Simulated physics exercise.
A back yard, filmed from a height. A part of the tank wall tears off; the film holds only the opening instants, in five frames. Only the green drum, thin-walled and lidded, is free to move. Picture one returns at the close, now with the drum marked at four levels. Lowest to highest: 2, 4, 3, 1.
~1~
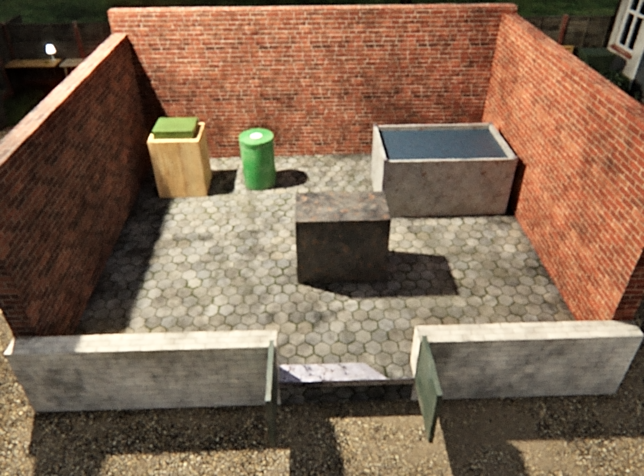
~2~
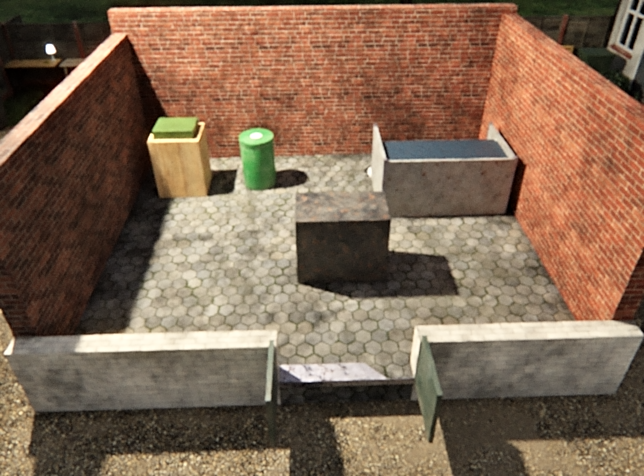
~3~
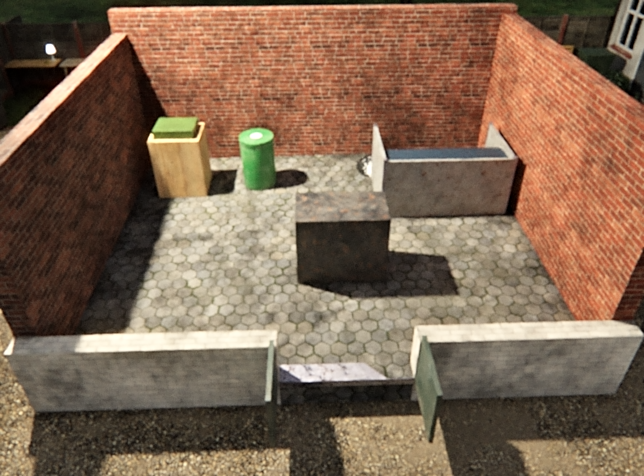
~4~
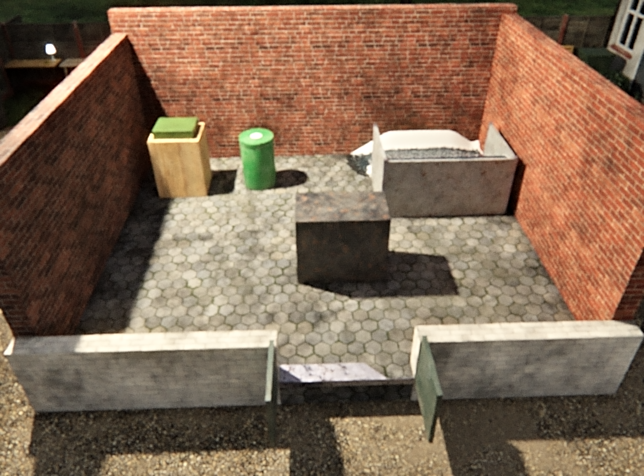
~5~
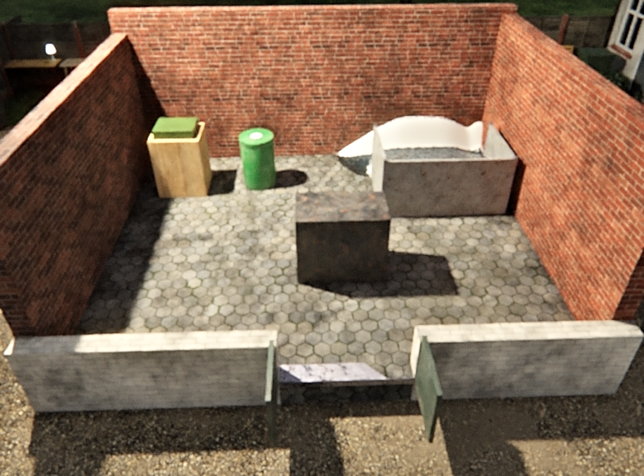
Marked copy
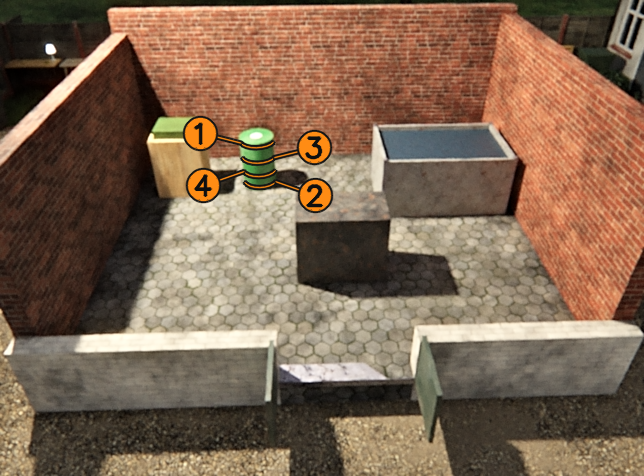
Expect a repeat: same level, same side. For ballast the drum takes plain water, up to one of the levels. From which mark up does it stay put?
3 will do.
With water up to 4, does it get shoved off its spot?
Yes.
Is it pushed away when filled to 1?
No.
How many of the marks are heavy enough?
Two of the four.
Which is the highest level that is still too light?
4.
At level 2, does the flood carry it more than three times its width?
Yes, clearly.
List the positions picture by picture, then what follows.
In the first frame, lid of the green drum at (257, 136); tank full, its middle at (441, 146); open gate at (346, 331).
In the second frame, water covers 3 % of the ground, mostly out of sight from here.
In the third frame, 6 % of the ground under water, its edge towards the drum at (363, 163).
In the fourth frame, 8 % of the ground under water, its edge towards the drum at (355, 160).
In the fifth frame, lid of the green drum at (257, 136); 8 % of the ground under water, its edge towards the drum at (349, 164).
In orange, 1 at (256, 147); 2 at (259, 187); 3 at (257, 163); 4 at (258, 176); from the bottom up 2, 4, 3, 1.
With 1, it does not move.
With 2, it is pushed about 7 times its own width away.
With 3, it does not move.
With 4, it is pushed about its own width away.
